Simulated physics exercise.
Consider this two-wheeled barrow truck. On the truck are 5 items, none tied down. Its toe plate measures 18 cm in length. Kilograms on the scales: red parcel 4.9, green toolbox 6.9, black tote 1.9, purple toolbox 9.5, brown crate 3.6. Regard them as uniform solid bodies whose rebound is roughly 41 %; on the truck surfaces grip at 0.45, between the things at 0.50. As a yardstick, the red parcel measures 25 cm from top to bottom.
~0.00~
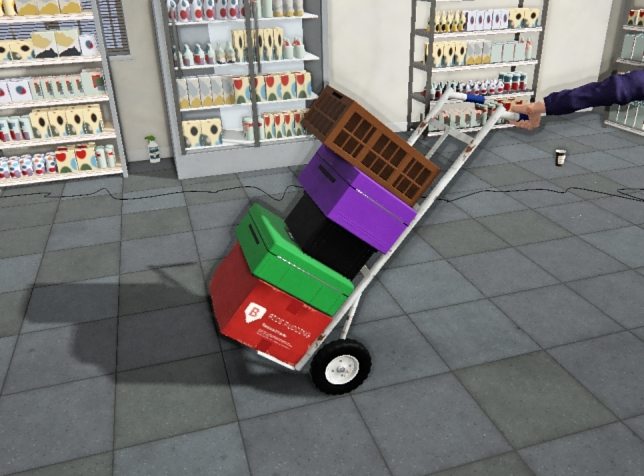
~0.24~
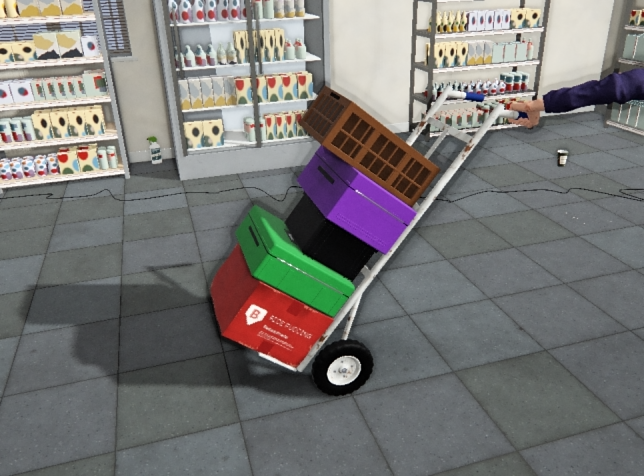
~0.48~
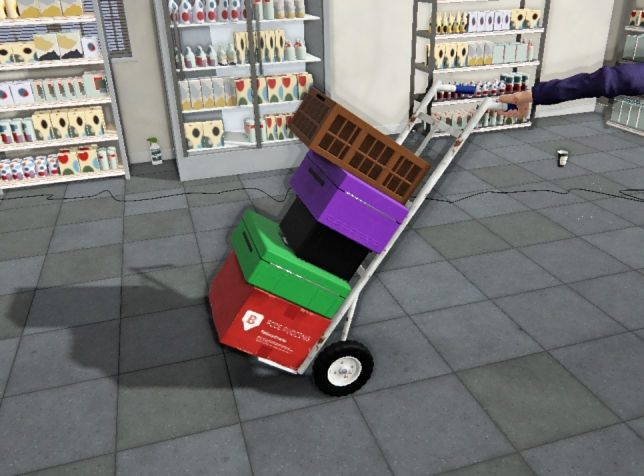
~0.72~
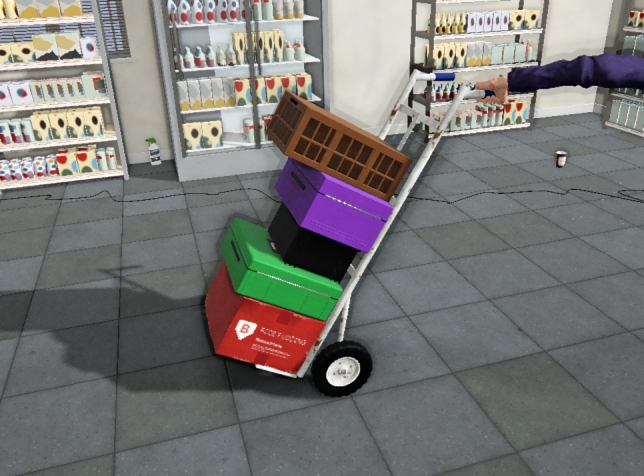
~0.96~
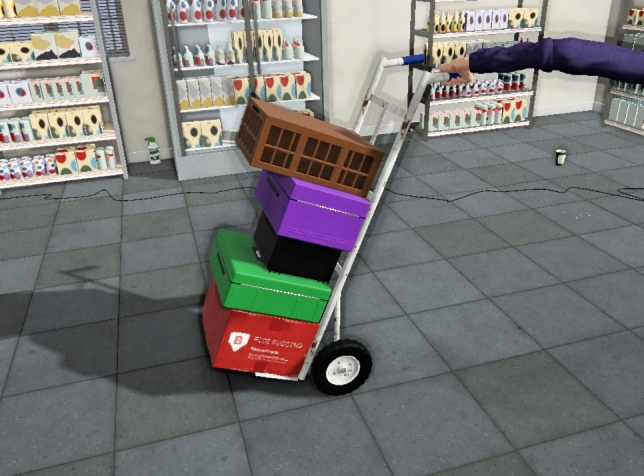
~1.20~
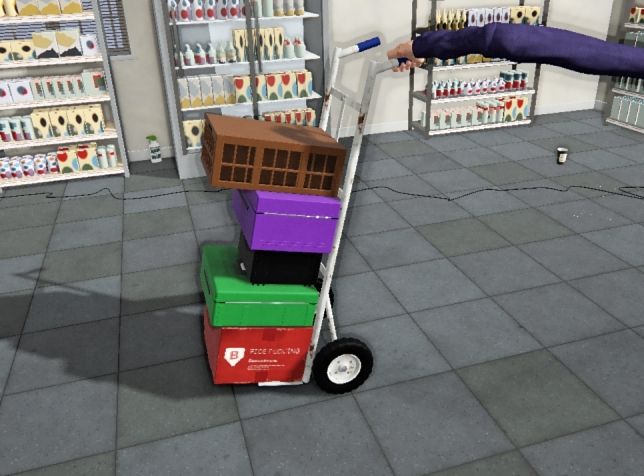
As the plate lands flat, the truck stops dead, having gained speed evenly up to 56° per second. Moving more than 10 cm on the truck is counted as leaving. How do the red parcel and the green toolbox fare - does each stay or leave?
The red parcel remains near its start; the green toolbox remains near its start.
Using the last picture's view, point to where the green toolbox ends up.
It finishes at roughly (237, 304).
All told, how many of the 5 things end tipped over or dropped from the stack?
I get 3.
After 1.60 s, truck upright; green toolbox 6° off its base near (235, 303); red parcel 6° off its base near (250, 342); brown crate 7° off its base.
After 2.20 s, truck upright; brown crate now dropped from the stack; green toolbox 4° off its base near (238, 304); red parcel 4° off its base near (251, 343).
After 2.40 s, truck upright; purple toolbox now dropped from the stack; green toolbox 4° off its base near (238, 304); red parcel 4° off its base near (251, 343).
After 2.70 s, truck upright; green toolbox 4° off its base near (238, 304); red parcel 4° off its base near (251, 343); black tote upside down.
In the end (3.4 s), dropped from the stack, black tote, purple toolbox and brown crate; the other 2 under 10 cm from the start. At the end, from the last picture's camera, red parcel near (251, 343), green toolbox near (237, 304).
